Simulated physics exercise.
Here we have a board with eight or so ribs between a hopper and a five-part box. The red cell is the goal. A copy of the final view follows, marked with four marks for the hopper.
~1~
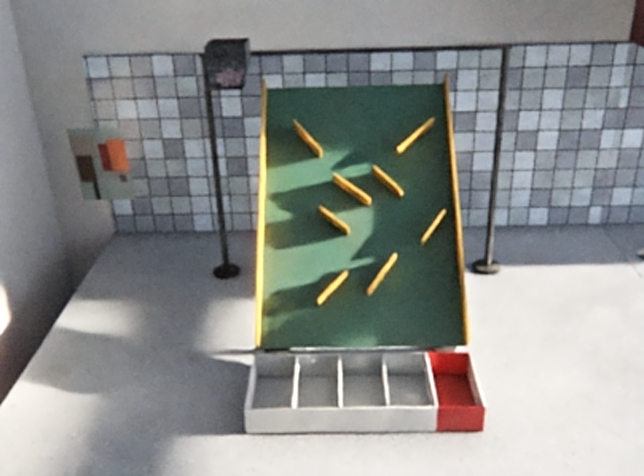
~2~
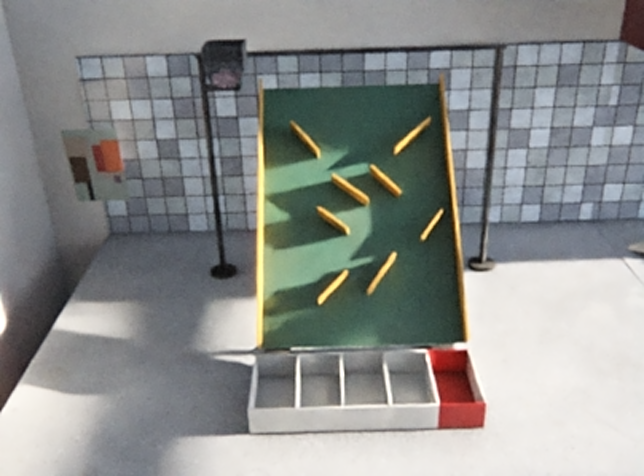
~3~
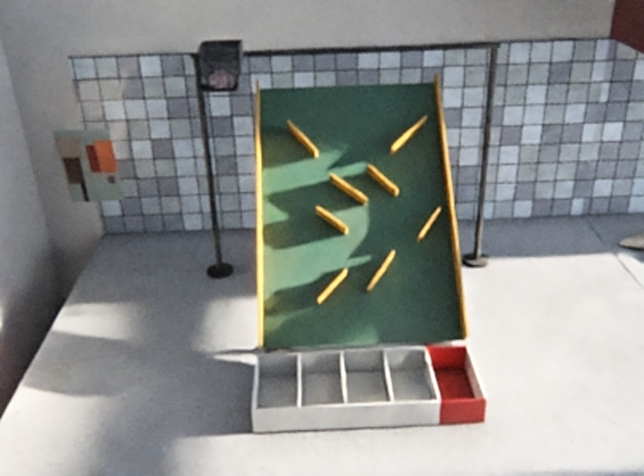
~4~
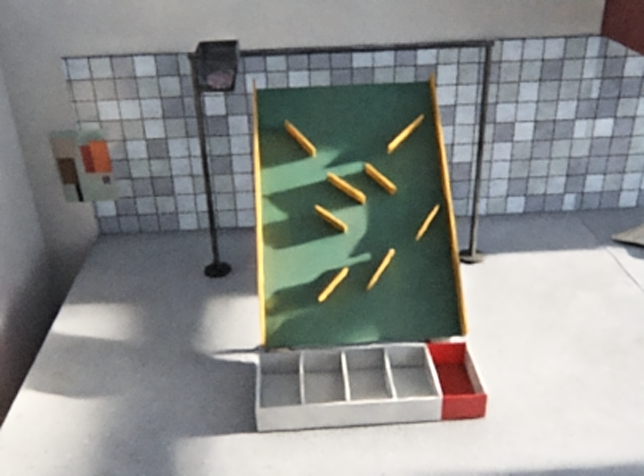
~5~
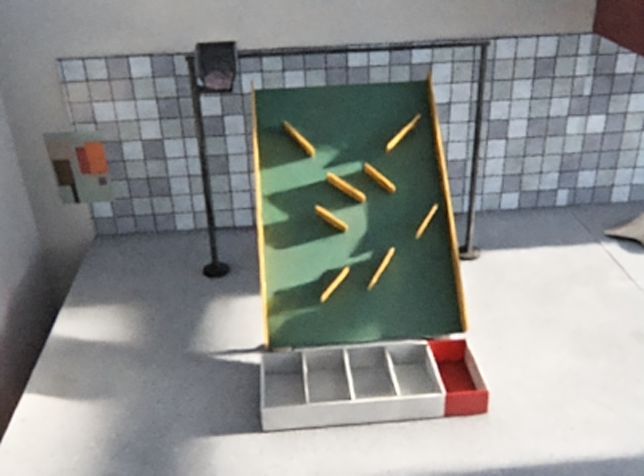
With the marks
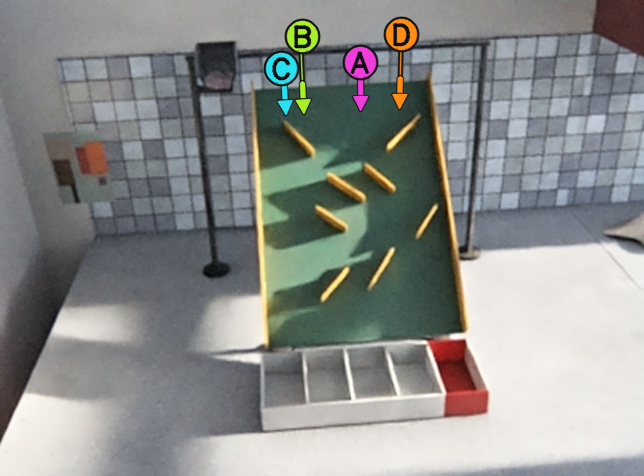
In a room with a tiled wall, a green sloping board with yellow ribs stands between a dark hopper and a white box with a red right-hand cell; the view shifts slightly, and nothing else moves.
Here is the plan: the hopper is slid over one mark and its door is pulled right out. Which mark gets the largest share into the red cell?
Take B.
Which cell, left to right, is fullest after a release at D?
The fourth.
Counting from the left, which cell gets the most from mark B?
The fifth.
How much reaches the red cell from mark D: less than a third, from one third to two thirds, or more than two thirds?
It is less than a third.
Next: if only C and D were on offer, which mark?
C.
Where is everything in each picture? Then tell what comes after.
Hopper at (231, 75), sugar pearls, door shut, in the first picture.
Ribs (291, 120) to (319, 151), (396, 148) to (430, 117), (332, 174) to (368, 199), in the second picture.
Ribs (369, 165) to (397, 190), (317, 207) to (347, 228), (420, 236) to (440, 207), in the third picture.
Ribs (320, 299) to (346, 268), (369, 287) to (393, 250), in the fourth picture.
Red cell at (466, 402), number 5 of 5 from the left, in the fifth picture.
On the marked copy, mark A meets the board at (360, 105); mark B meets the board at (303, 108); mark C meets the board at (285, 109); mark D meets the board at (399, 103).
With A, a small part in the red cell, most in other cells, a small part outside the box.
With B, about half in the red cell, about a quarter in other cells, about a quarter outside the box.
With C, about a third in the red cell, about half in other cells, about a quarter outside the box.
With D, a stray few in the red cell, most in other cells, about a quarter outside the box.
